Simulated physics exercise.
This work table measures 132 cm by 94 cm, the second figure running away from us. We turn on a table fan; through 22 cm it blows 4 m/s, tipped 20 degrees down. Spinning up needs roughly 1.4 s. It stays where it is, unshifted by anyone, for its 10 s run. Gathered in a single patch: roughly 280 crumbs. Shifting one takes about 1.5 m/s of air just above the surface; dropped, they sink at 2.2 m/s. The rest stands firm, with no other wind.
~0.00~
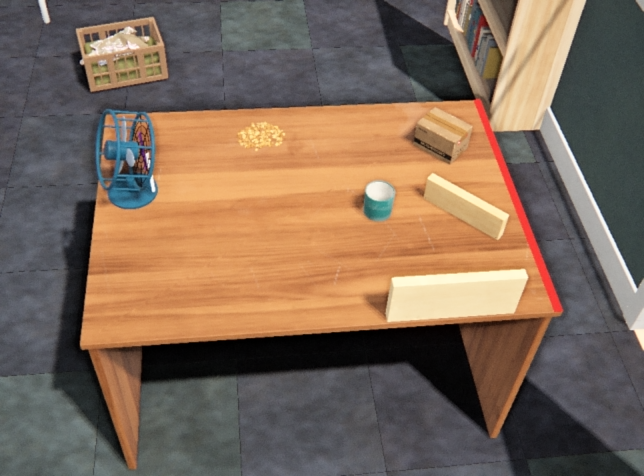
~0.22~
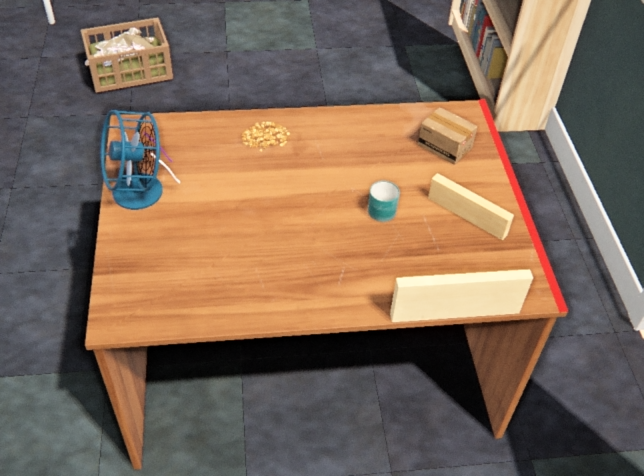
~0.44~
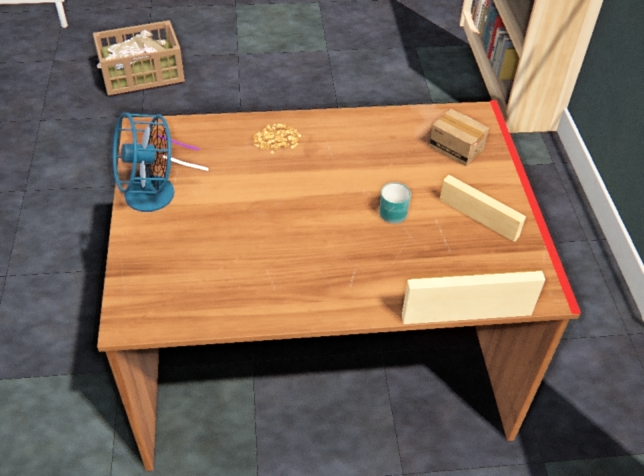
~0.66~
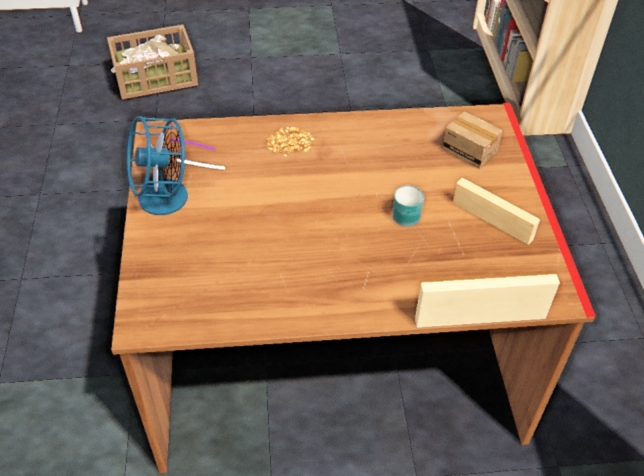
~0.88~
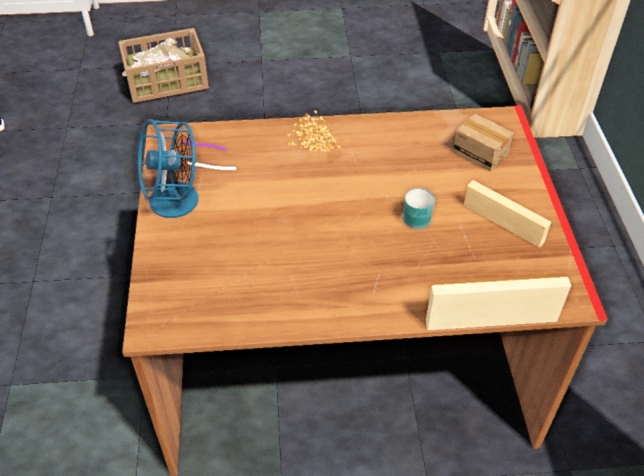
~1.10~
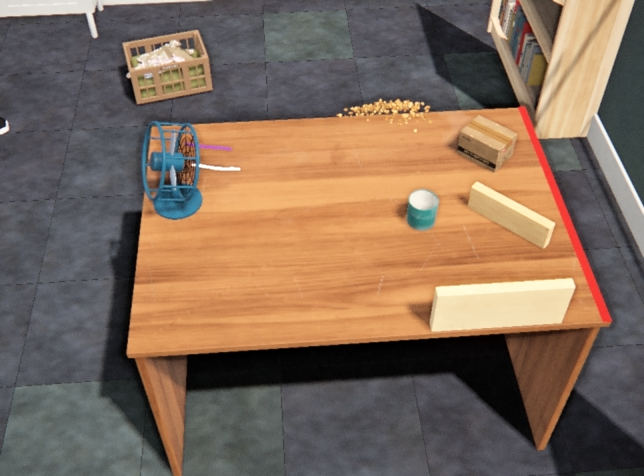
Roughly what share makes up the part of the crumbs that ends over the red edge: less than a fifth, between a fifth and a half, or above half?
It is less than a fifth.
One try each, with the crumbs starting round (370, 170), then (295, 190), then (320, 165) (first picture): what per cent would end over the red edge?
First try near 100 %, second near 60 %, third near 70 %.
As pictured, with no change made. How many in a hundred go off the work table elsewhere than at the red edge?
Near 100 %.
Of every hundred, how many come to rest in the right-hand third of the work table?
Roughly 0 in a hundred.
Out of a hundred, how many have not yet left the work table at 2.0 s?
I'd say some 0 % at that moment.
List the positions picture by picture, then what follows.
In the first picture, the middle of the crumbs is near (261, 137), none has stirred yet and the mouth of the table fan is at (125, 151).
In the second picture, the middle of the crumbs is near (266, 135), none has stirred yet and the red edge is centred on (521, 193).
In the third picture, the middle of the crumbs is near (277, 137), none has stirred yet, the top of a mug is at (396, 193) and the top of a box is at (461, 126).
In the fourth picture, the middle of the crumbs is near (290, 140) and none has stirred yet.
In the fifth picture, the middle of the crumbs is near (316, 136), the farthest in sight from the table fan is at (316, 112) and about 80 % have left their places.
In the sixth picture, the middle of the crumbs is near (401, 109), the farthest in sight from the table fan is at (422, 104) and all have left their places.
After 2.0 s the count stands so, 0 % are over the red edge.
After 3.2 s the count stands so, 0 % are over the red edge.
After 5.5 s the count stands so, 0 % are over the red edge.
After 10.0 s, at the end, 0 % are over the red edge.
